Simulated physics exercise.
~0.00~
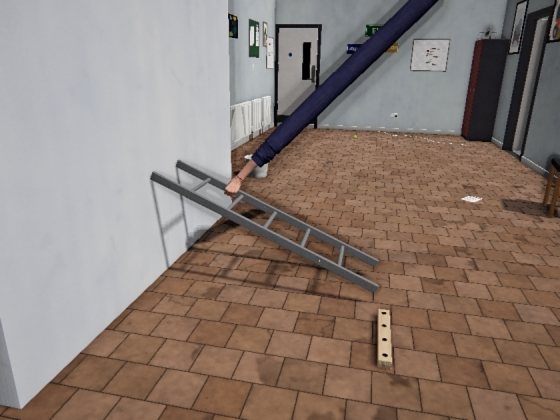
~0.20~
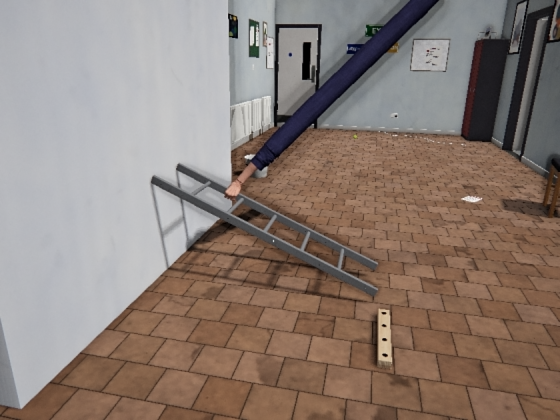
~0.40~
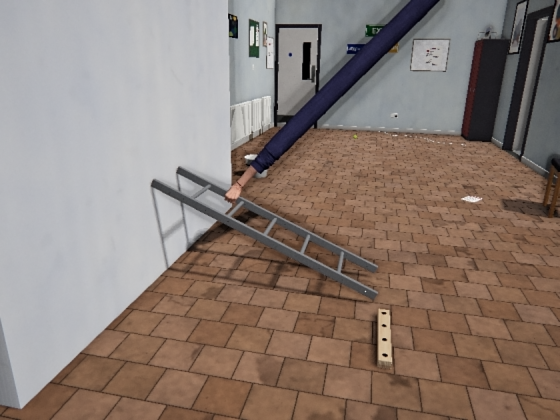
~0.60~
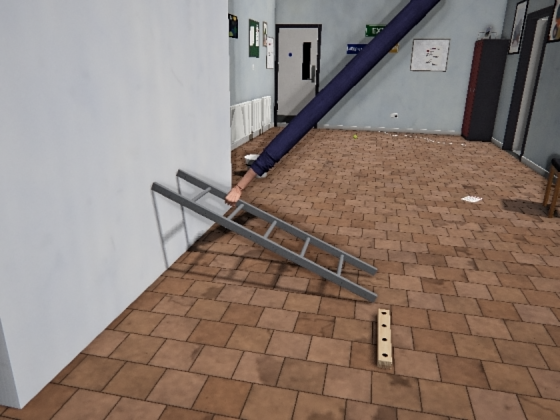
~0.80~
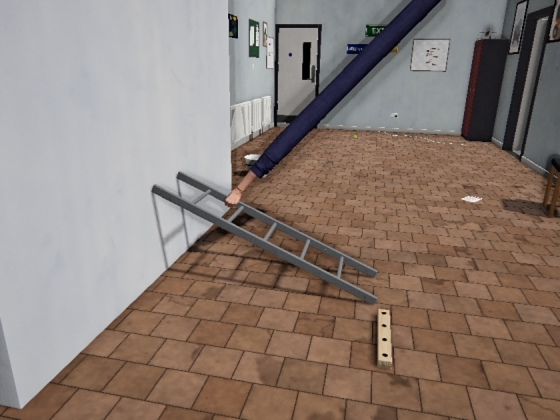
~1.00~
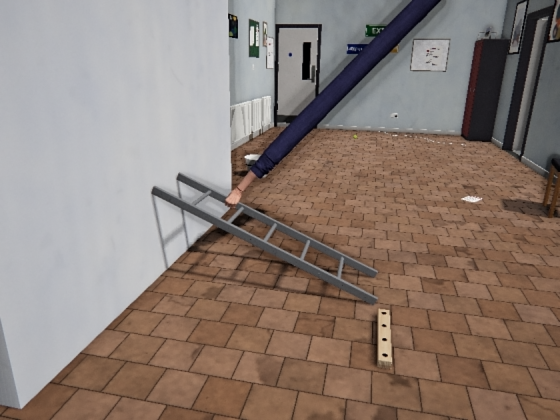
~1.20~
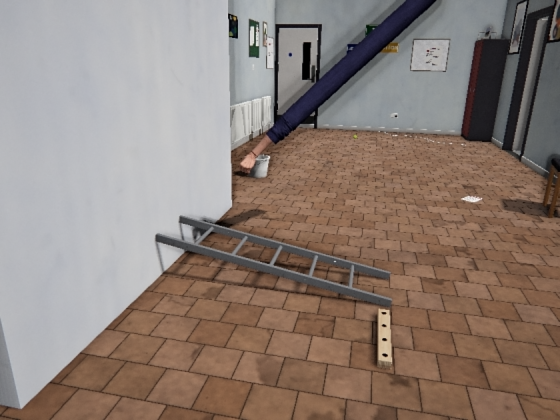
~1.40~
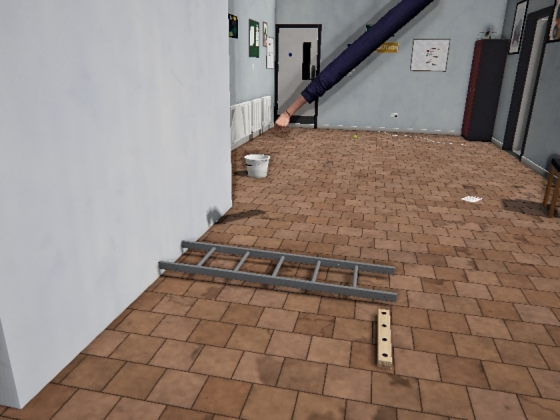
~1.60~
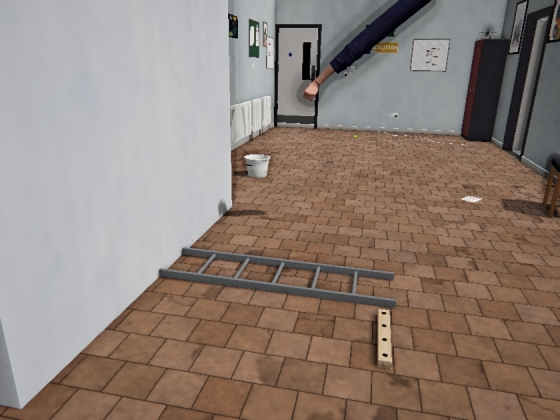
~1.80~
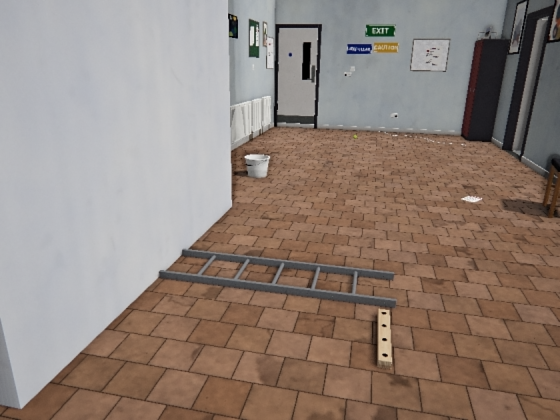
In a room with a brown tiled floor, a hand held a grey ladder-like rack leaning against a white wall near a batten, then let go and drew away, and the rack slid down until it lay flat on the tiles.
